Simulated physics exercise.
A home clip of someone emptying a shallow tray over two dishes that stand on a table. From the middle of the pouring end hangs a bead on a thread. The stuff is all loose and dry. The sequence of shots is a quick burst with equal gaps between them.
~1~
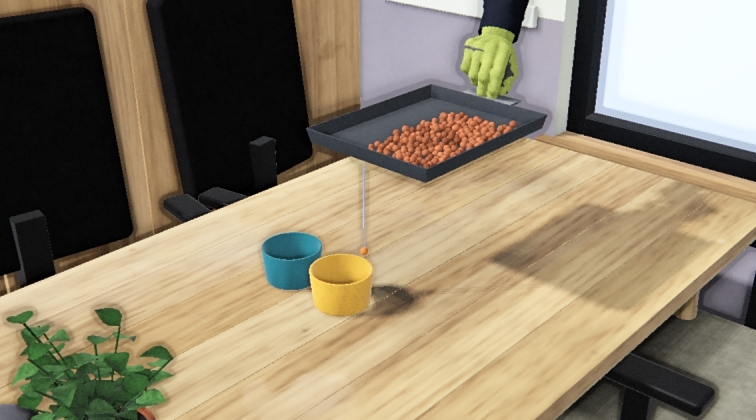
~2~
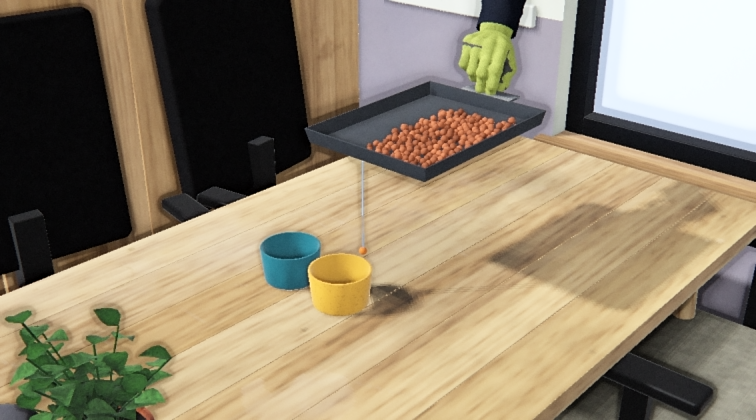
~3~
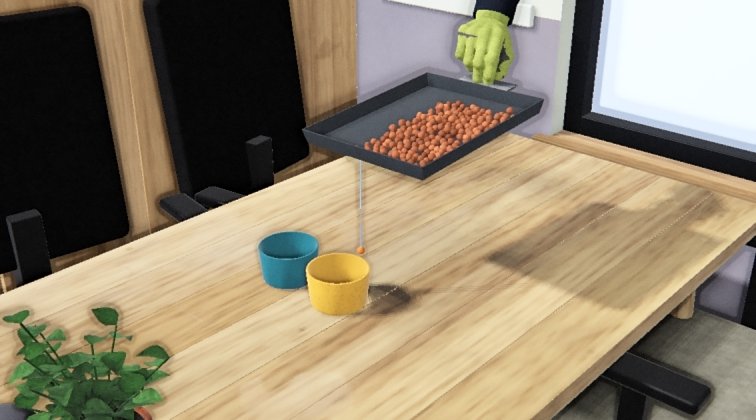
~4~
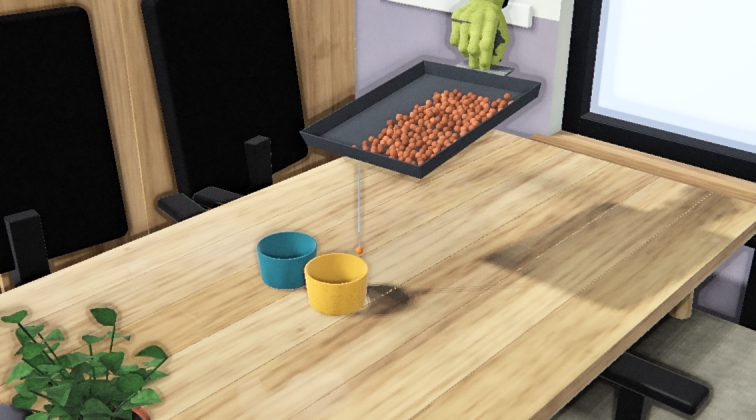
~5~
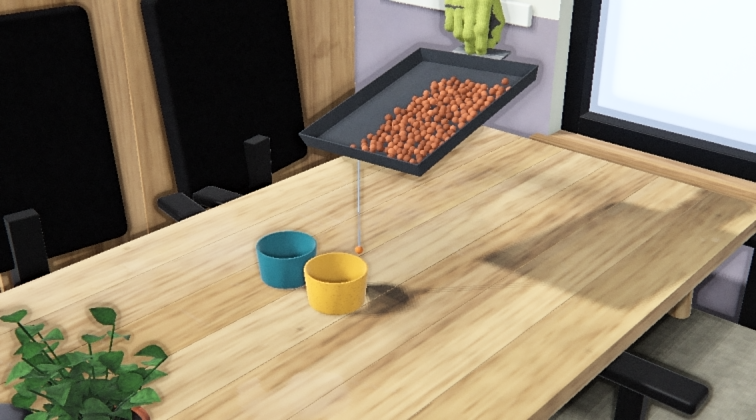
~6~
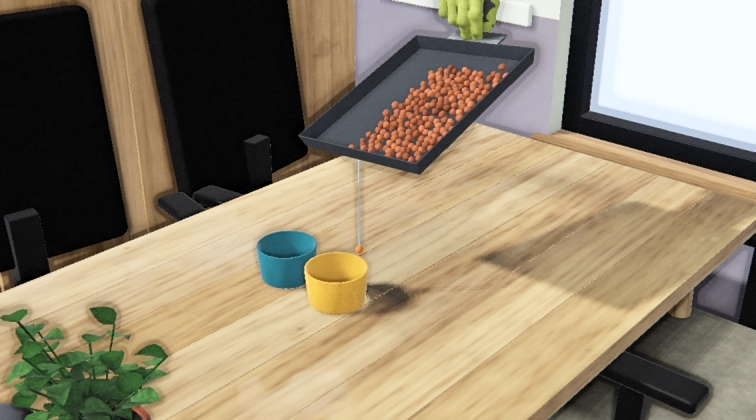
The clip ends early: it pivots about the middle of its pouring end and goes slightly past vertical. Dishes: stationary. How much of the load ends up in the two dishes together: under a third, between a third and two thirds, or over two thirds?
Together the dishes get between a third and two thirds of it.
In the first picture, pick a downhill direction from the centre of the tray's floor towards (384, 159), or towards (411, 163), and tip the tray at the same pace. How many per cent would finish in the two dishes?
Roughly 20 % in the first case and 10 % in the second.
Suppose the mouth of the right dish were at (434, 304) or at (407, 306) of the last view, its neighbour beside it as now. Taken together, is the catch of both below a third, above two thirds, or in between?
Under a third; less than a third.
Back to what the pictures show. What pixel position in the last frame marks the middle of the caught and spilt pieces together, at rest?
I'd mark it at roughly (313, 292).
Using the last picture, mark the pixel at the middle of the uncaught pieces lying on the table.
Close to (296, 319).
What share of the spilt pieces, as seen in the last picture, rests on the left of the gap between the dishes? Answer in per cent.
Reading: Around 60 %.
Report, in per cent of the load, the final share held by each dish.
In per cent, left near 30 and right near 20.
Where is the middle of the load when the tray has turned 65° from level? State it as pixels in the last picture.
Look about (362, 128) in the last picture.
Shortly afterwards, tray tipped steeply; all but a few on the tray; only a few in the air.
Next, tray tipped past a quarter turn; all but a few on the tray; only a few in the left dish; only a few outside both; only a few in the air.
Some moments later, tray tipped past a quarter turn; near a quarter in the right dish; near a third in the left dish; near half outside both.
In the end, tray tipped past a quarter turn; near a quarter in the right dish; near a third in the left dish; near half outside both.
